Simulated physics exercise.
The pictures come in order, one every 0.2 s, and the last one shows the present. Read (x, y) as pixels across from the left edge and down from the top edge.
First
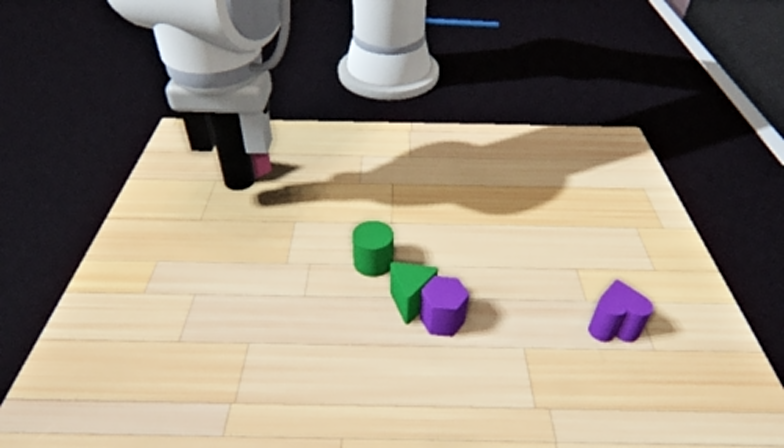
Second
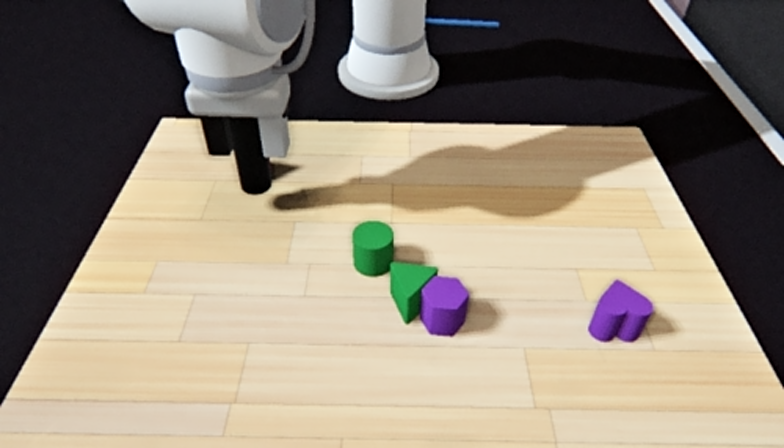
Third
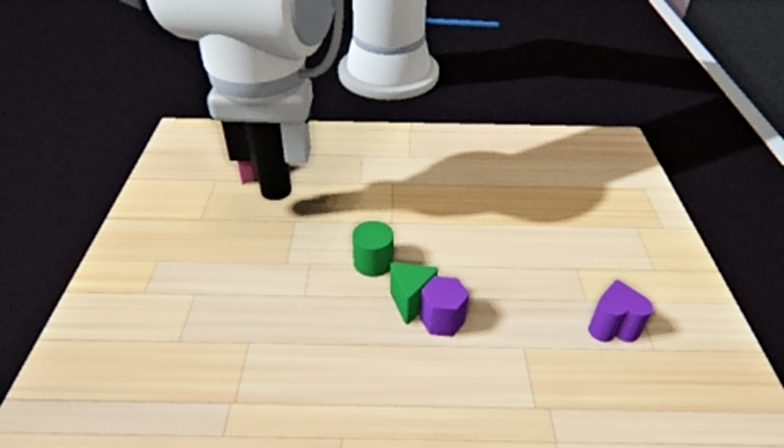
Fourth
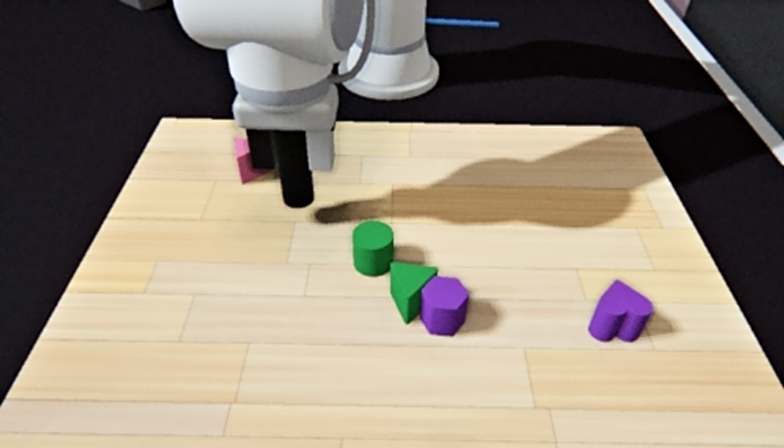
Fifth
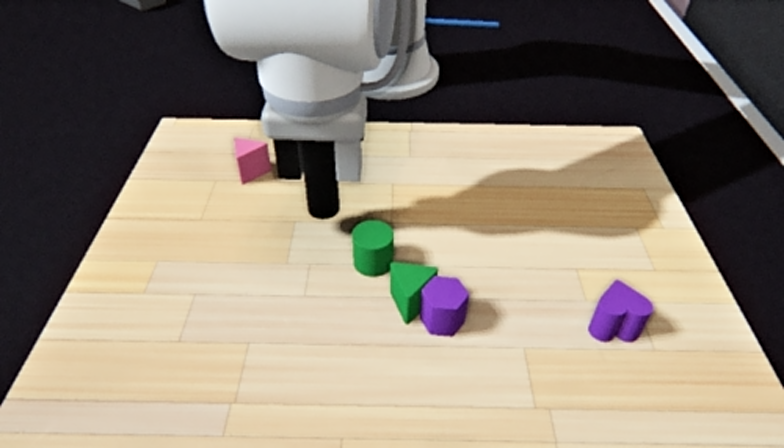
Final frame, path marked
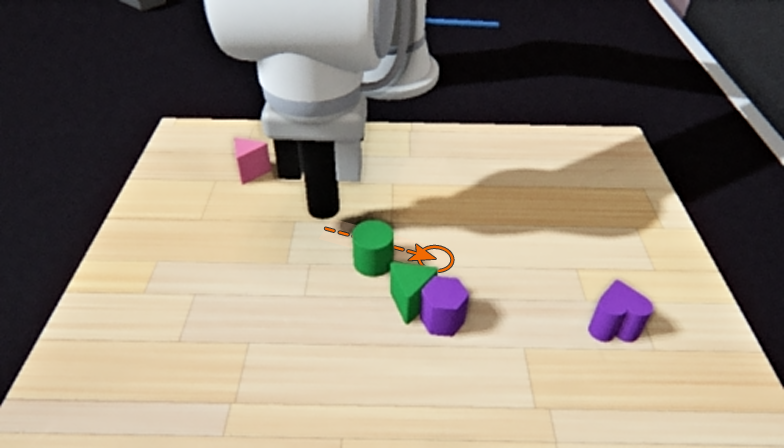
On a pale wooden tabletop, a robot arm holds a black bar upright near the far left, with a green cylinder, green triangular block, purple hexagon and purple heart lying still. The arm slides steadily right and slightly nearer, uncovering a pink triangular block behind it and closing on the green cylinder.
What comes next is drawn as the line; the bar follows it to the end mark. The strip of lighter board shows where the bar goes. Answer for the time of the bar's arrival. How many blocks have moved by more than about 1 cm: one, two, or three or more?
The answer is a single block.
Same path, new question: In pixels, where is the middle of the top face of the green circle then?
My prediction: (392, 247).
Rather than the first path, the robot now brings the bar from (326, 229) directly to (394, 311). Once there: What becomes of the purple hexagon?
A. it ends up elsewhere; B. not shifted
(A)
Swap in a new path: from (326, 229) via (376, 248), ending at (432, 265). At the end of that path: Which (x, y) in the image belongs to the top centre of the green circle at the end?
I'd place it at (398, 256), taking the centre of its top.
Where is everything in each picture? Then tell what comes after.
In the first frame, bar's lower end at (240, 182); green circle at (373, 234); green three-sided block at (413, 275).
In the second frame, bar at (257, 186); blocks still.
In the third frame, bar at (277, 191); blocks still.
In the fourth frame, bar at (299, 199); blocks still.
In the fifth frame, bar at (324, 209); green circle at (373, 234); green three-sided block at (413, 275).
Drawn move, straight from (326, 229) to (436, 259).
What follows on the original path. One third of the way, bar at (362, 220); nothing pushed yet.
Two thirds of the way, bar at (400, 230); green circle at (391, 246).
At the end, bar at (438, 239); green circle at (392, 247); green three-sided block still.
